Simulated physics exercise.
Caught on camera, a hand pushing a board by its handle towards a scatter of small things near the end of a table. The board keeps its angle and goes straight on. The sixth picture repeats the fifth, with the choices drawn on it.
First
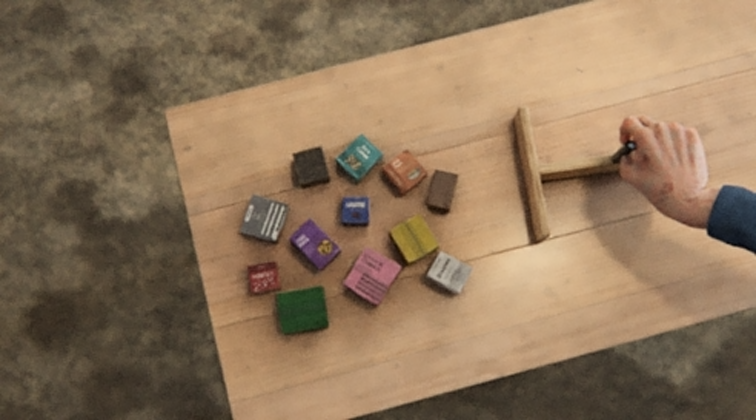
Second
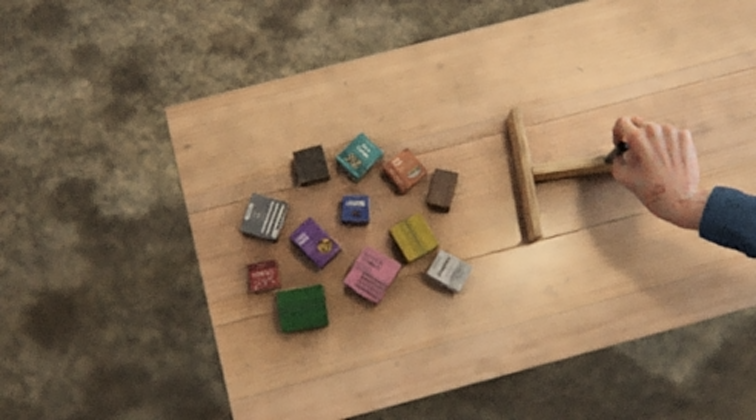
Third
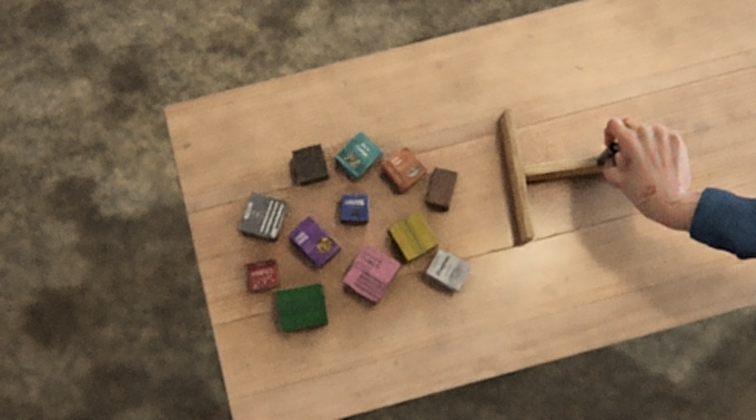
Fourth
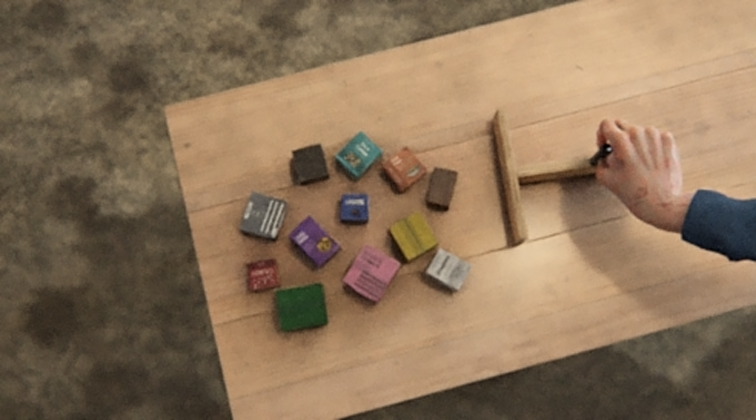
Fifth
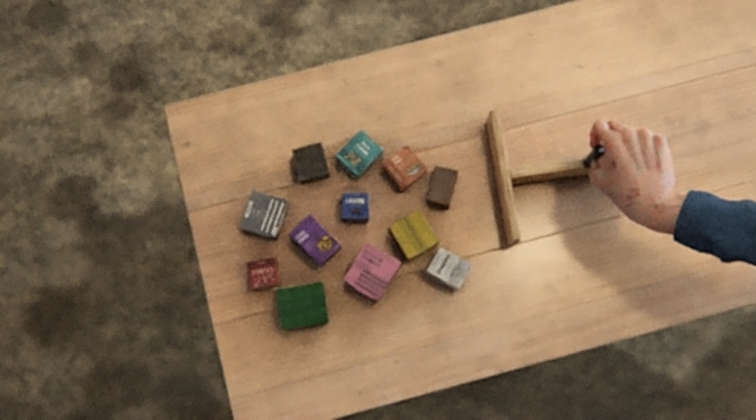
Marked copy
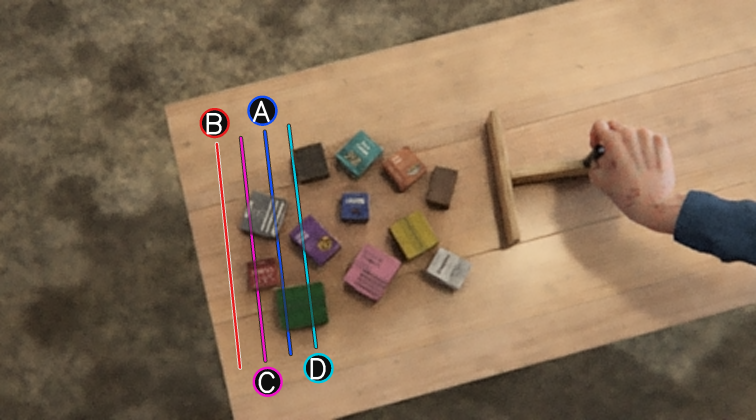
A hand in a blue sleeve, seen from above at a tilted wooden table over a mottled brown floor, grips the handle of a T-shaped wooden board at the right. To the left lie scattered small boxes and blocks, black, turquoise, orange, brown, grey, blue, purple, yellow, red, pink, white and green. The hand slides the board slowly a short way left, narrowing the gap, while the scattered things and the view stay still.
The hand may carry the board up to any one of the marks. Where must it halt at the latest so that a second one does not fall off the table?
Up to line A.
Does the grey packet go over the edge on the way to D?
By then, no.
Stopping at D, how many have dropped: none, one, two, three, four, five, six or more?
In all, none.
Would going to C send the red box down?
Yes.
On the marked copy, A at (277, 240); B at (228, 253); C at (253, 246); D at (302, 233).
Taking A. A third of the way, board (424, 195); turquoise packet (350, 148); white box (440, 280).
Two thirds of the way, board (342, 217); red box (260, 278); grey packet (256, 215).
When it is over, board (278, 234); red box over the edge; green box (230, 343); one fallen.
As for the rest, B drops five; C drops four; D is within the limit but short.
